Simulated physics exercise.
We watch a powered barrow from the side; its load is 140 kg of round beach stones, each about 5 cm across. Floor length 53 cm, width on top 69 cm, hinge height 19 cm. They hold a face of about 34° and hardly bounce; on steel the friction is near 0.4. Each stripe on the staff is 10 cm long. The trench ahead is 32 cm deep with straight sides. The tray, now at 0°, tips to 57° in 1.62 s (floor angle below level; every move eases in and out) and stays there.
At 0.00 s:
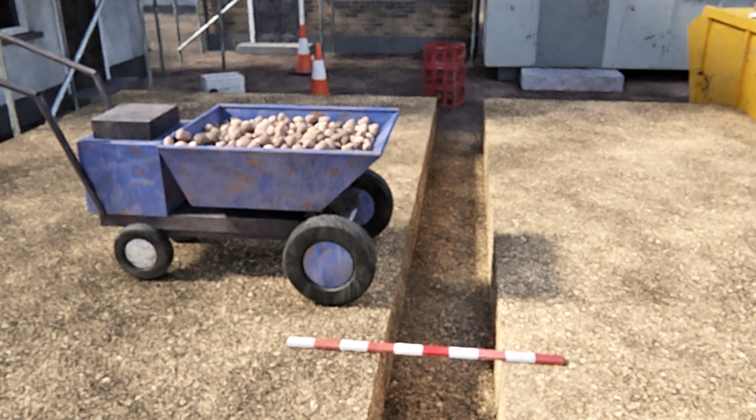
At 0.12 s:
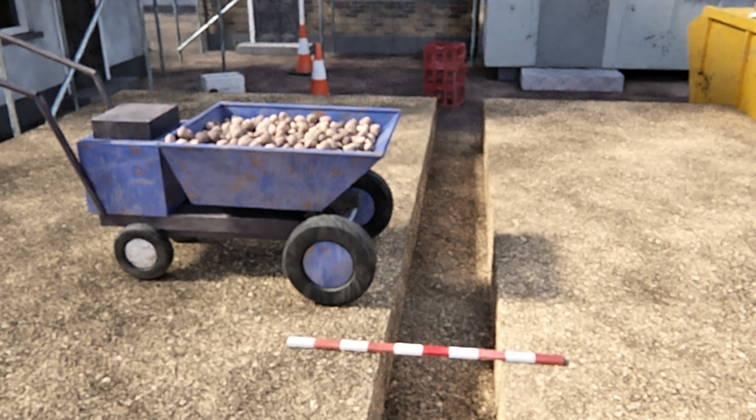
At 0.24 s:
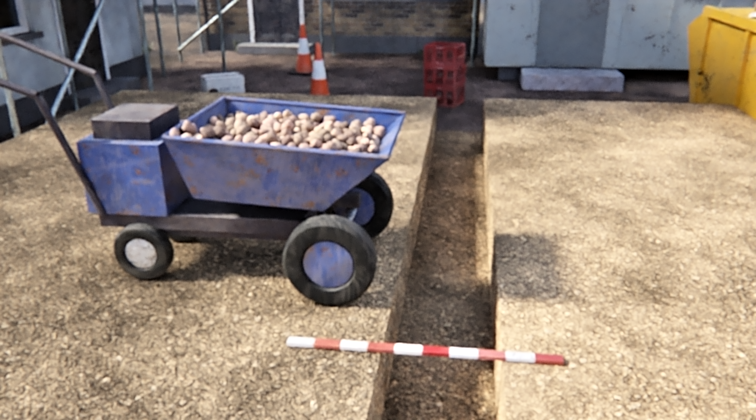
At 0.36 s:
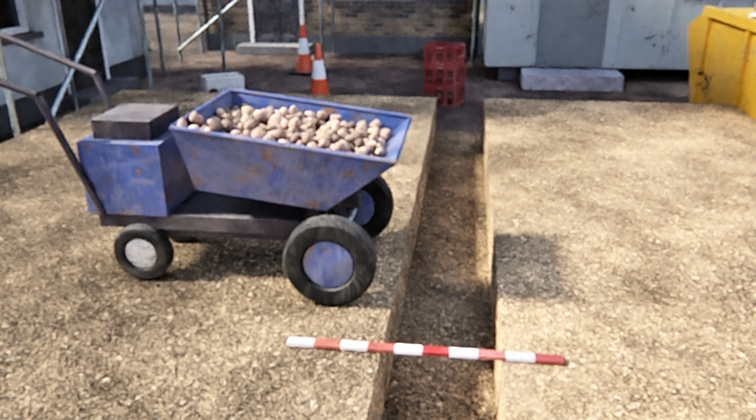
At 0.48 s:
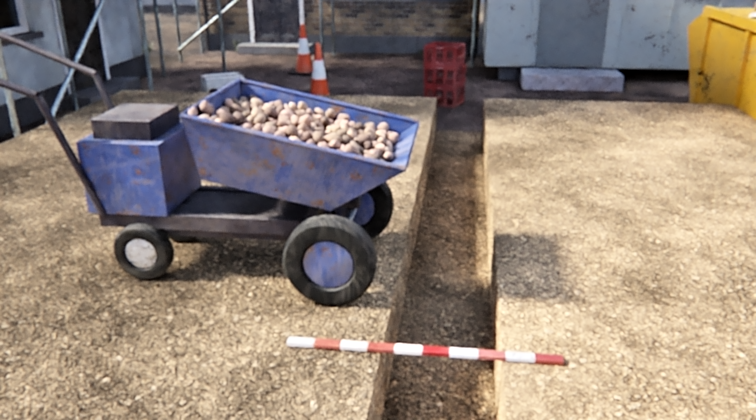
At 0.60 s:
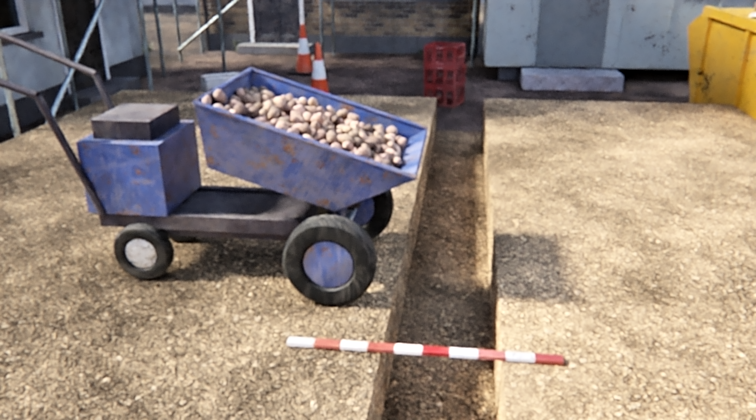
The blue tray of a small barrow, heaped with round stones, slowly tilted up at its left end, its right lip dipping beside a narrow trench, while the wheels stayed still.
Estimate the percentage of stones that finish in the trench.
Close to 61 in a hundred.
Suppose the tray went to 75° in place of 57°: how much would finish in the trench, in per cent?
In that case some 55 per cent.
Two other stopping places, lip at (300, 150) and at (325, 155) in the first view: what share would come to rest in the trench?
About 100 and 100 per cent.
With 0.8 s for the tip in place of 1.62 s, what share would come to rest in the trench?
Then about 50 per cent.
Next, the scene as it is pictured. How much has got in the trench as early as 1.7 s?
Some 20 per cent.
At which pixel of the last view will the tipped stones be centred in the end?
Around (484, 314).
After 1.2 s the floor is at 48°; 100 % in the tray; the foremost stones are at (464, 213).
After 1.7 s the floor is at 57°; 60 % in the tray, 19 % in the trench, 21 % past the trench; the foremost stones are at (569, 275).
After 2.1 s the floor is at 57°; 32 % in the tray, 29 % in the trench, 39 % past the trench; the foremost stones are at (668, 286).
After 4.0 s the floor is at 57°; 0 % in the tray, 61 % in the trench, 39 % past the trench; the foremost stones are at (722, 277).
